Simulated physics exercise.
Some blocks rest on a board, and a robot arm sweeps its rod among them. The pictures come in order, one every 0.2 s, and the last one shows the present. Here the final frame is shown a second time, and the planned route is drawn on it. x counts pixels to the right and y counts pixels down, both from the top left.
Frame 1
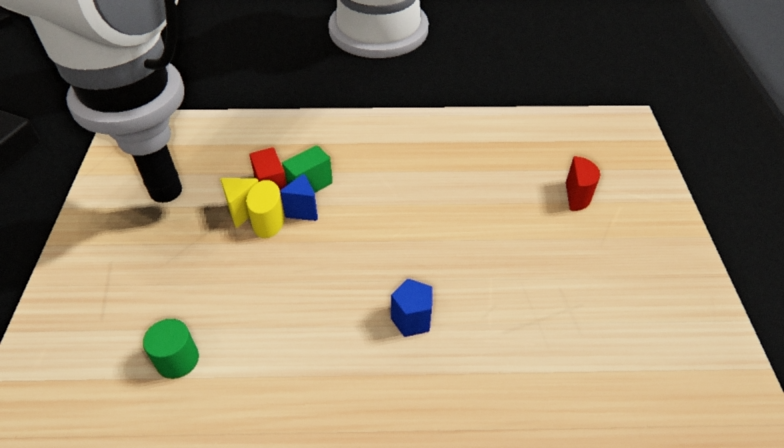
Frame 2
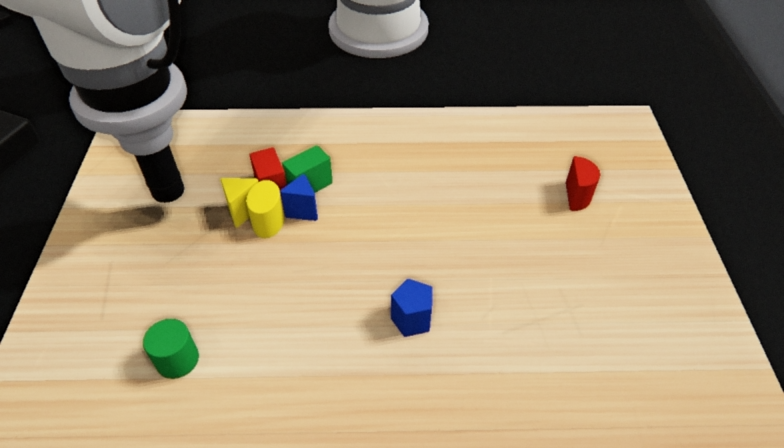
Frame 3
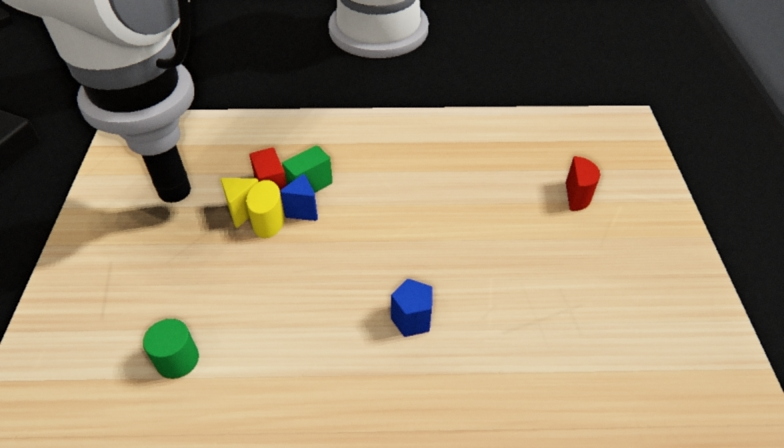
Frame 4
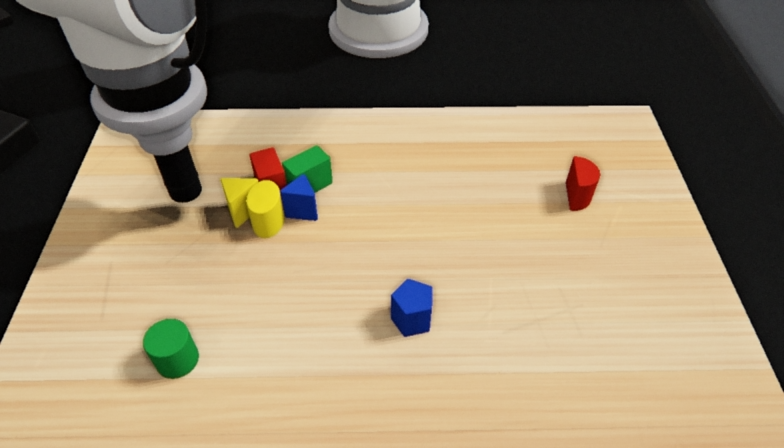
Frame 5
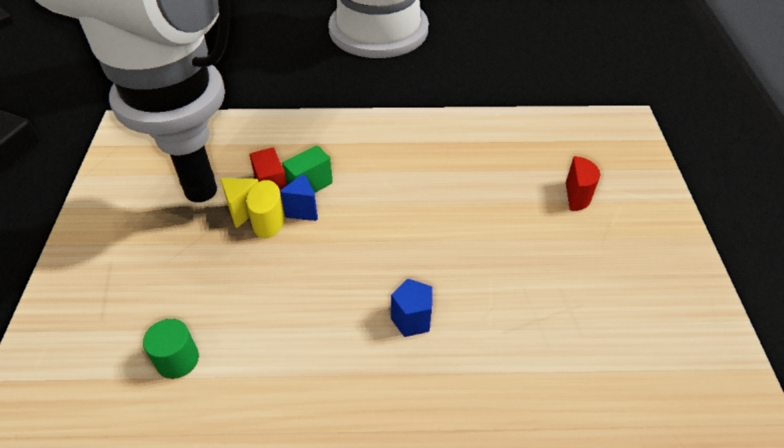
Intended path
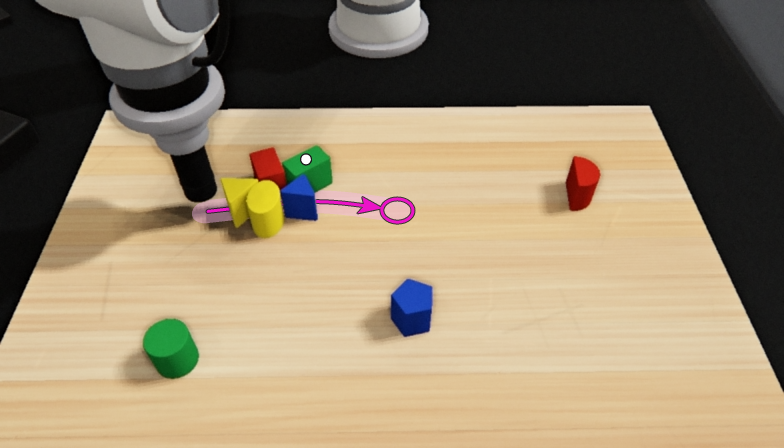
On a wooden board, a robot arm moves its black rod slightly right toward clustered blocks.
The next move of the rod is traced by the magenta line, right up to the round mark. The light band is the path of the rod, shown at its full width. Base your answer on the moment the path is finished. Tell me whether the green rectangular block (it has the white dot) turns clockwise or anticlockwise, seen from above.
It makes a clockwise turn.
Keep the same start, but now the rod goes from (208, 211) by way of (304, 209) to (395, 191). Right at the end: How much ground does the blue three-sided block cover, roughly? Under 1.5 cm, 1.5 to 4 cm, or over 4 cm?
Displaced more than 4 cm.
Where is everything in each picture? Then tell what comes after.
Lower end of the rod at (167, 193), tops of blocks, yellow three-sided block at (236, 186), yellow elliptical block at (263, 196), blue three-sided block at (299, 187), green rectangular block at (306, 159), in the first picture.
Rod at (169, 193), blocks as before, in the second picture.
Rod at (175, 193), blocks as before, in the third picture.
Rod at (186, 193), blocks as before, in the fourth picture.
Rod at (202, 192), yellow three-sided block at (236, 186), yellow elliptical block at (263, 196), blue three-sided block at (299, 187), green rectangular block at (306, 159), in the fifth picture.
The drawn path runs from (208, 211) through (272, 204) and (335, 202) to (397, 210); the dot is on the green rectangular block.
What follows on the original path. One third of the way, rod at (270, 185); yellow three-sided block at (296, 182), turned 35° clockwise; yellow elliptical block at (288, 205), turned 80° clockwise; blue three-sided block at (318, 193), turned 85° anticlockwise; green rectangular block at (321, 150), turned 35° clockwise.
Two thirds of the way, rod at (334, 183); yellow three-sided block at (360, 185), turned 60° clockwise; yellow elliptical block at (288, 205), turned 80° clockwise; blue three-sided block at (331, 200), turned 60° anticlockwise; green rectangular block at (321, 150), turned 35° clockwise.
At the end, rod at (398, 191); yellow three-sided block at (417, 201), turned 75° clockwise; yellow elliptical block at (288, 205), turned 80° clockwise; blue three-sided block at (331, 200), turned 60° anticlockwise; green rectangular block at (321, 150), turned 35° clockwise.
